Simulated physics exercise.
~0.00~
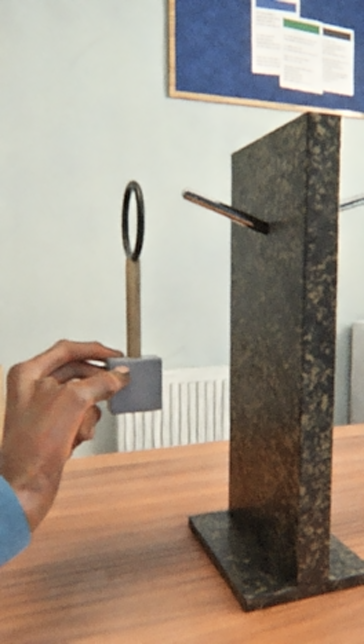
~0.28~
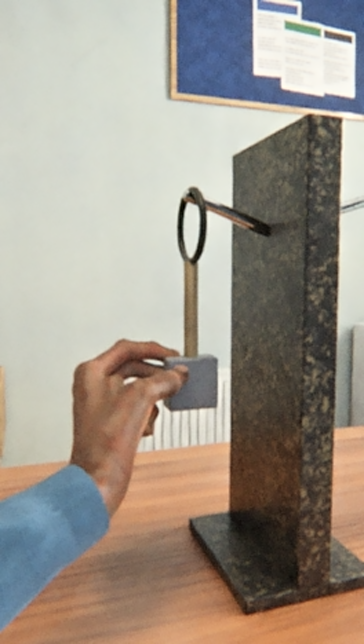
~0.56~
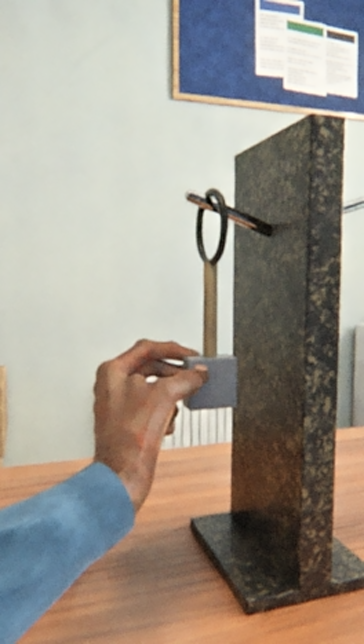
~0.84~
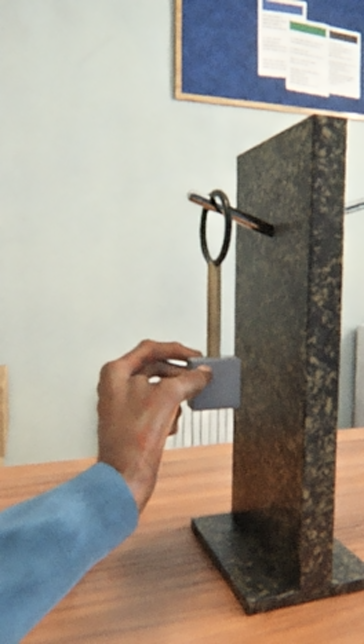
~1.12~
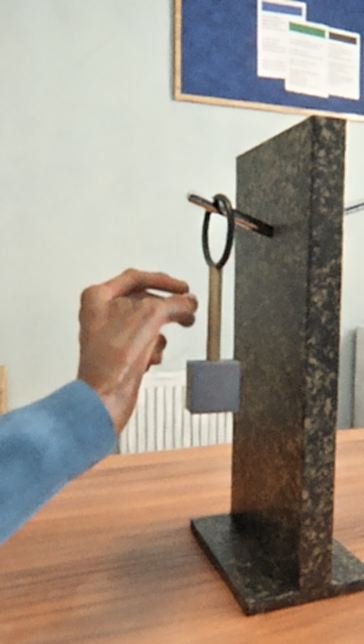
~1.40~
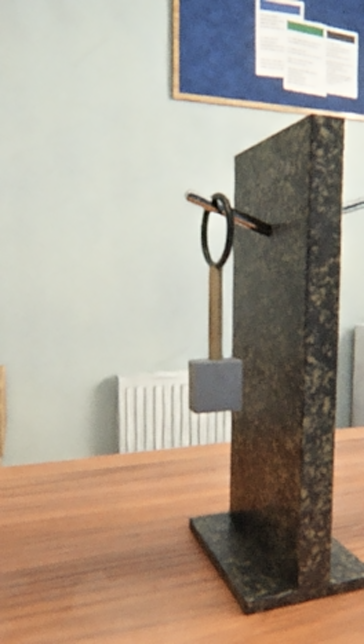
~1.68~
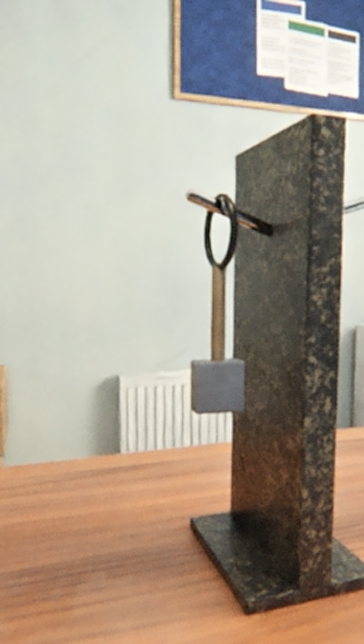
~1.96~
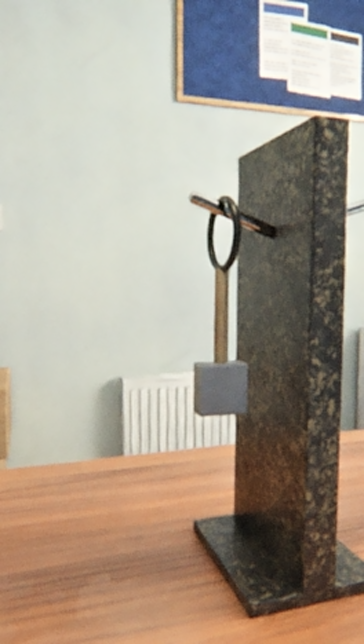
In a pale-walled room with a white radiator and a blue notice board, a slightly swaying view looks across a wooden table. A dark speckled stand rises from a flat base on the right, with a thin peg sticking out toward the left. A hand in a blue sleeve holds a grey block-like brush by its block, its brown handle topped by a dark ring. The hand moves it right, brings the ring over the peg and slides it closer to the stand. The fingers then let go and the hand withdraws to the left. The brush stays hanging by its ring, shifting barely at all.
